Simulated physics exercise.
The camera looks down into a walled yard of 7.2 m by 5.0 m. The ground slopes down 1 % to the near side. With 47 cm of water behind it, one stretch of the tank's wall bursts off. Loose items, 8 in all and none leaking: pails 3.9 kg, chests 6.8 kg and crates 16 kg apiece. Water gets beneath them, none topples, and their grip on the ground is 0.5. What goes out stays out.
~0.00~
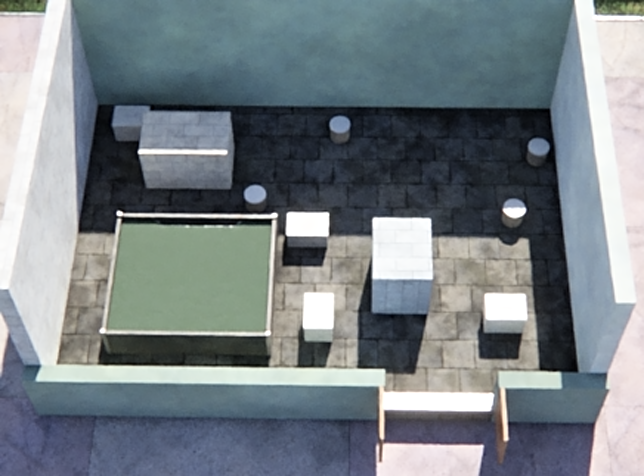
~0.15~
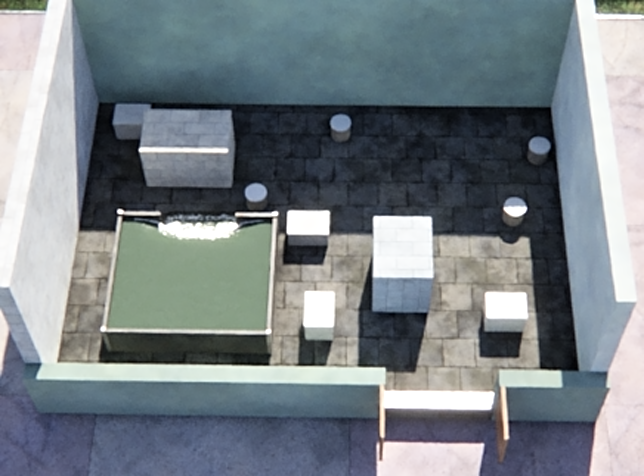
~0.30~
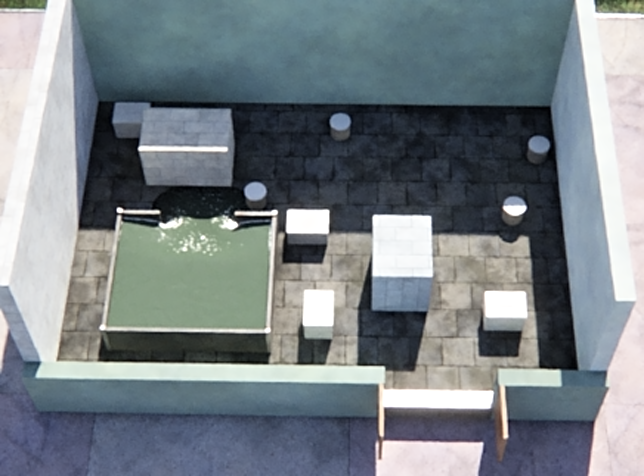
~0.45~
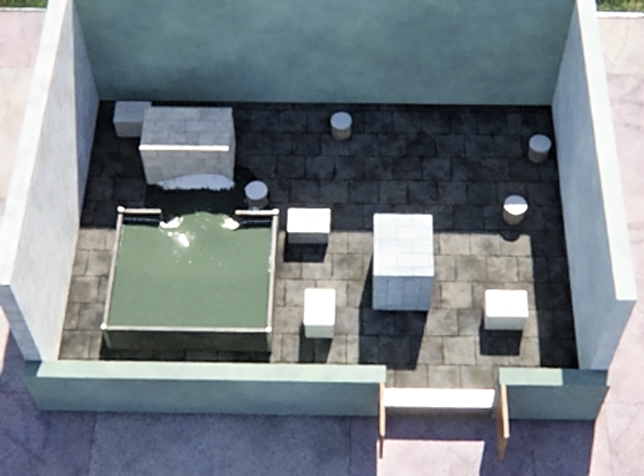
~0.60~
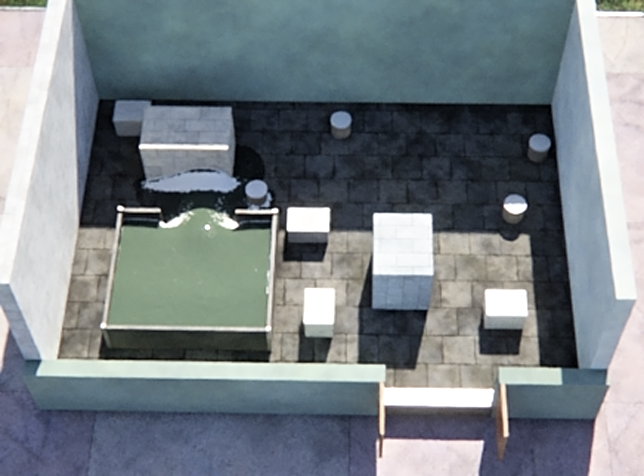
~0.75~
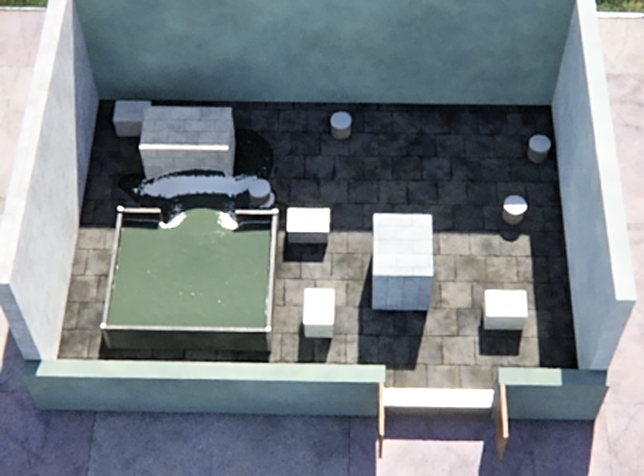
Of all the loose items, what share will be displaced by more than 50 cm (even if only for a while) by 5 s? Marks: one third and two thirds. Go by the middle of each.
It is from one to two thirds.
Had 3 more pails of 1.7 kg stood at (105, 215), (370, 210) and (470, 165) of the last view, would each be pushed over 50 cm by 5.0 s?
In that order: Over, over, more.
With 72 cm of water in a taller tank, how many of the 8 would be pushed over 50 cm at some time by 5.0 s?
In that case 5 of them.
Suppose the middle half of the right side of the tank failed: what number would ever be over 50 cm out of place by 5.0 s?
In that case 2 of them.
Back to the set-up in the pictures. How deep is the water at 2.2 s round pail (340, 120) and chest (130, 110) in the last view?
About 6 and 2 cm.
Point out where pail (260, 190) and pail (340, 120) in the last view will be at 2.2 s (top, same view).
Near (359, 201) and (375, 105).
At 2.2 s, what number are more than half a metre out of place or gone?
I count 2.
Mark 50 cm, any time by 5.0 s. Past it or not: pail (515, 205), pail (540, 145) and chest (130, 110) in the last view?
In turn: Under, past it, past it.
After 1.1 s 0 of 8 are over 50 cm from their spots; 0 afloat.
After 2.2 s 2 of 8 are over 50 cm from their spots; 0 afloat.
After 3.5 s 2 of 8 are over 50 cm from their spots; 1 afloat.
After 5.0 s 4 of 8 are over 50 cm from their spots, and 4 have been at some point; 3 afloat.
